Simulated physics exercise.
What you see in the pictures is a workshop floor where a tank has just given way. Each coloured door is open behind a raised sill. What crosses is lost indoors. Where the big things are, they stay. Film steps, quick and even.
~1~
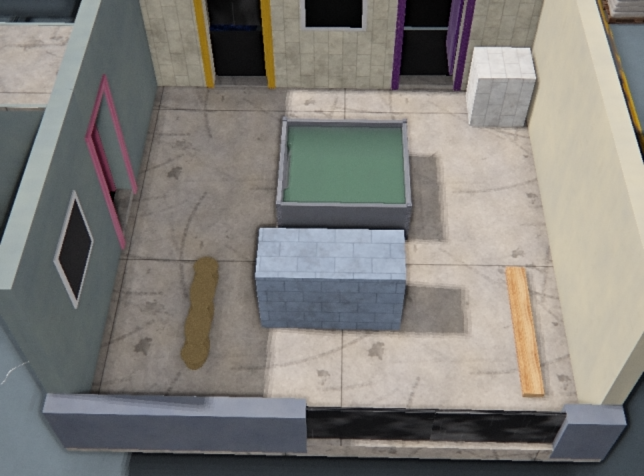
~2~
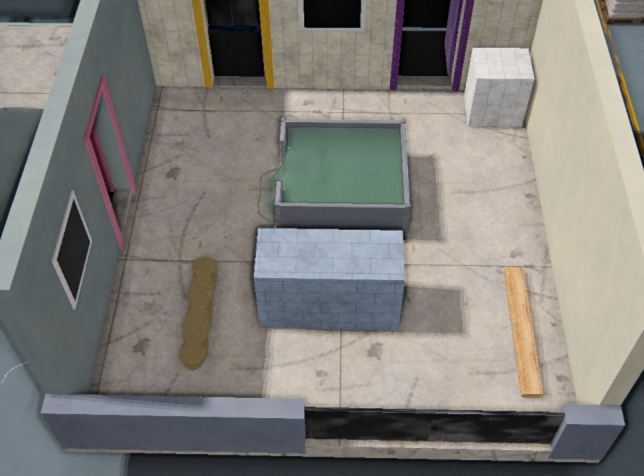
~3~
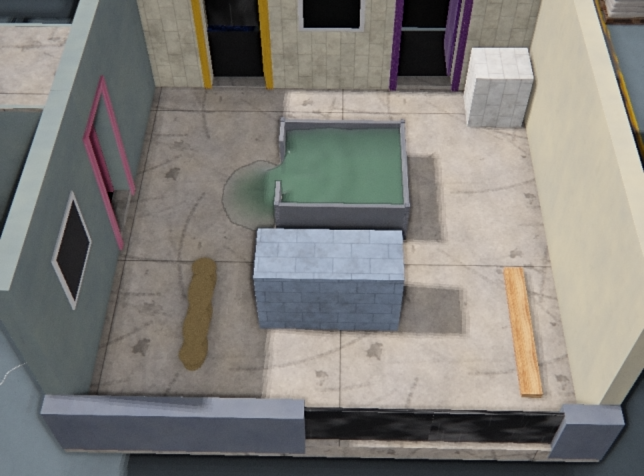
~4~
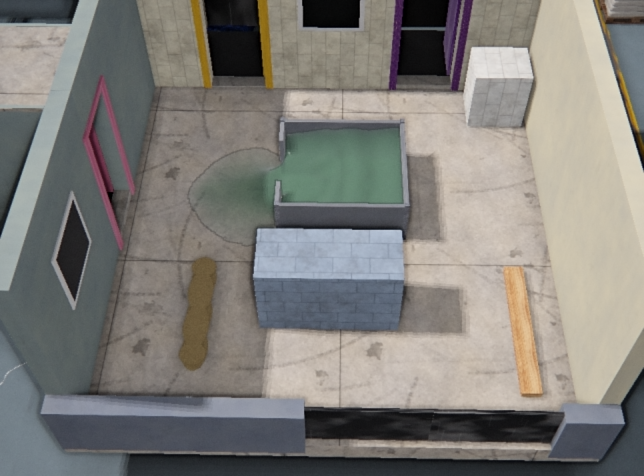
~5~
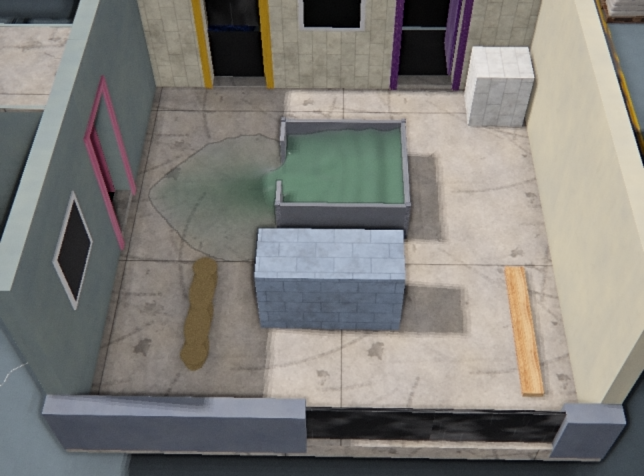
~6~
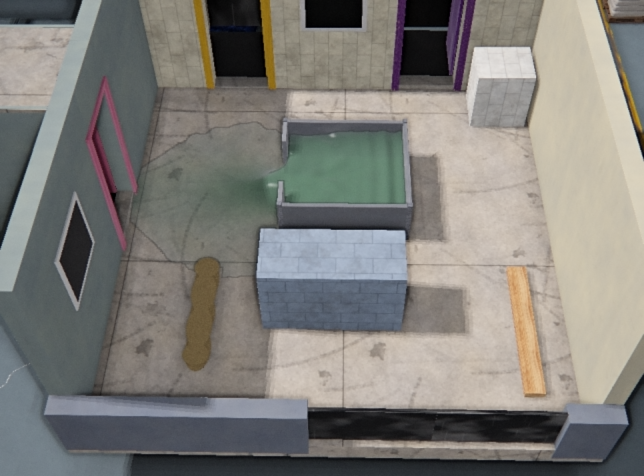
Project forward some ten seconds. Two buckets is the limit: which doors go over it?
The yellow door is going to be swamped; the purple door is going to stay within two buckets; the pink door is going to be swamped.
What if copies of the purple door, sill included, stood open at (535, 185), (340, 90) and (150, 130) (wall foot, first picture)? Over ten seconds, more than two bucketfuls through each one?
Door by door: Stays short, stays short, gets past.
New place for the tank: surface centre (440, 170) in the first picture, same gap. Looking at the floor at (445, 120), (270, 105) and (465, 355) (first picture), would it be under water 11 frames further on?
First one stays unwetted, next one gets inundated, last one stays unwetted.
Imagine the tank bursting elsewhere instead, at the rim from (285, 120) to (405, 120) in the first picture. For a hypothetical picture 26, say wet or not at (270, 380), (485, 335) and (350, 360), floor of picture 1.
In turn: Untouched, untouched, untouched.
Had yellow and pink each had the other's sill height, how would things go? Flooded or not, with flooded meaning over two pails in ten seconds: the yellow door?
With the sills exchanged, the yellow door falls below the cutoff.
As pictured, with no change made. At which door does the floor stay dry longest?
It's the purple one.
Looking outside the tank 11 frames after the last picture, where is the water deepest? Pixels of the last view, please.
At about (157, 96).
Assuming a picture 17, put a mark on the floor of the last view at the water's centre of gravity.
Roughly (260, 192) in the last picture.
A moment on, water covers 20 % of the floor; the yellow door not reached, the purple door not reached, the pink door over two buckets in.
Next, water covers 30 % of the floor; the yellow door wet at the sill, nothing in, the purple door not reached, the pink door far over two buckets in.
Then, water covers 40 % of the floor; the yellow door under two buckets in, the purple door not reached, the pink door far over two buckets in.
Later, water covers 70 % of the floor; the yellow door over two buckets in, the purple door wet at the sill, nothing in, the pink door far over two buckets in.
In the end, water covers 95 % of the floor; the yellow door over two buckets in, the purple door wet at the sill, nothing in, the pink door far over two buckets in.
